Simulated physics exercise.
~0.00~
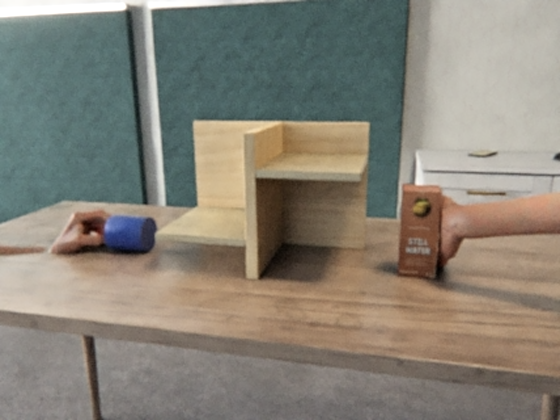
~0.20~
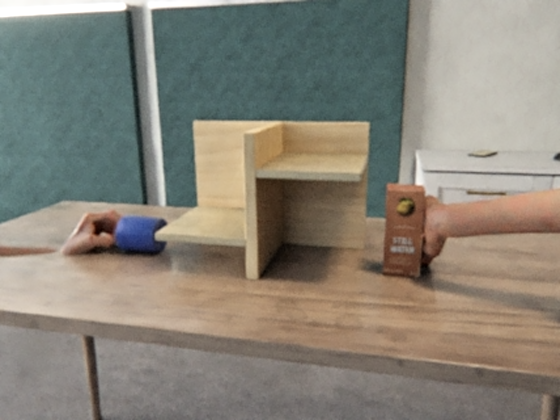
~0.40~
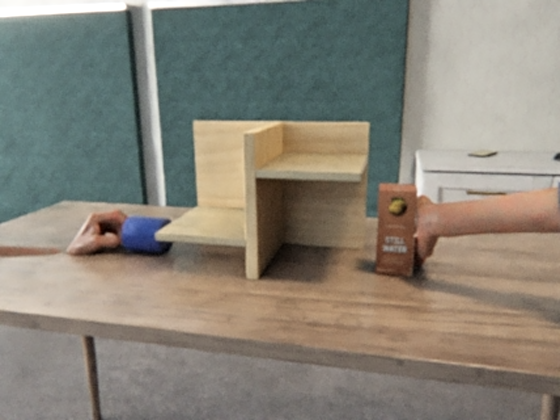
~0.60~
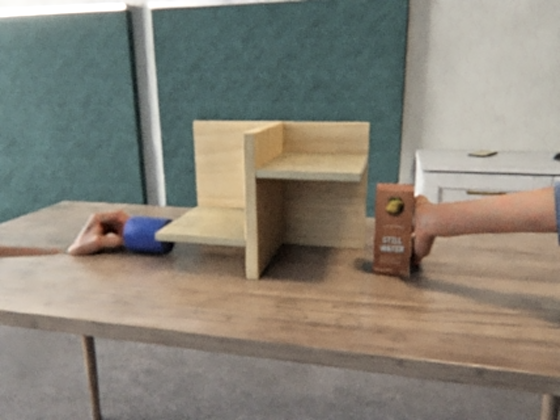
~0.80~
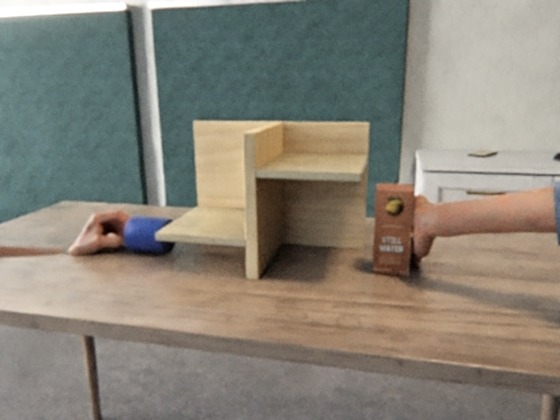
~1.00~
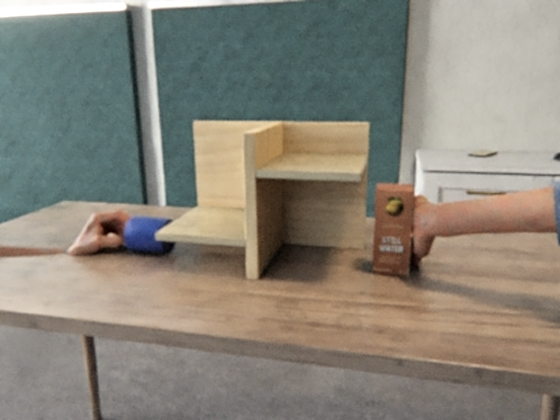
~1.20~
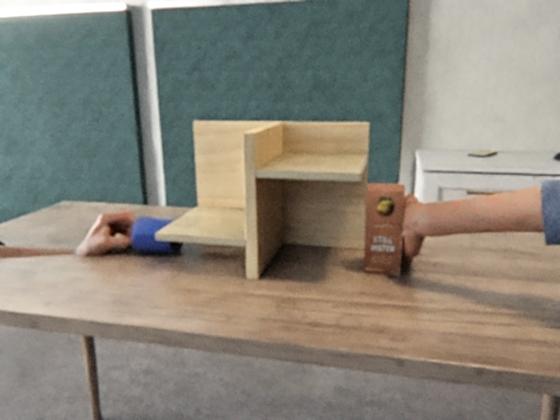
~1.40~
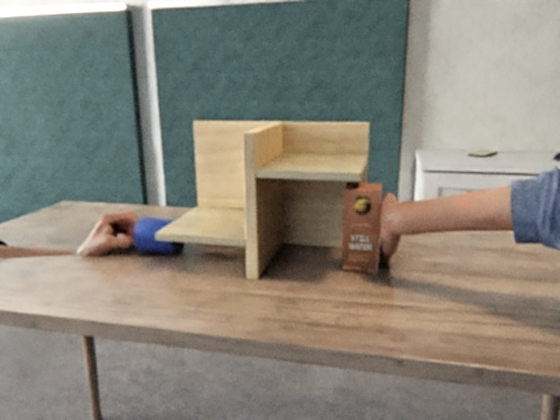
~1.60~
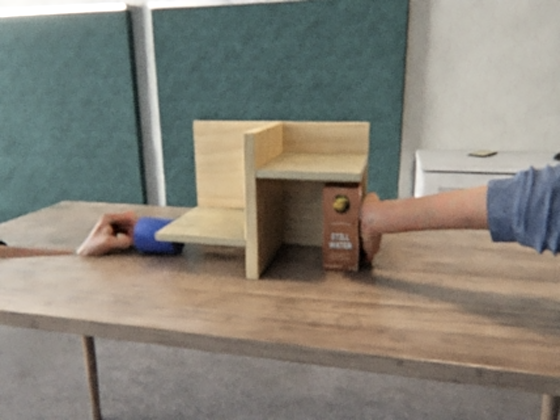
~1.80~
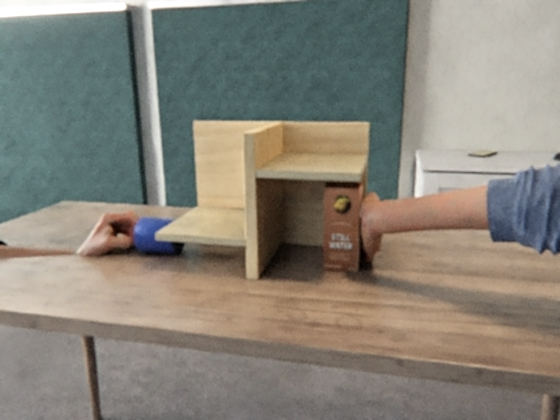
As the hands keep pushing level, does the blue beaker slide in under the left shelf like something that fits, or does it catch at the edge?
The blue beaker catches at the edge of the left shelf, because it is too tall to go under.
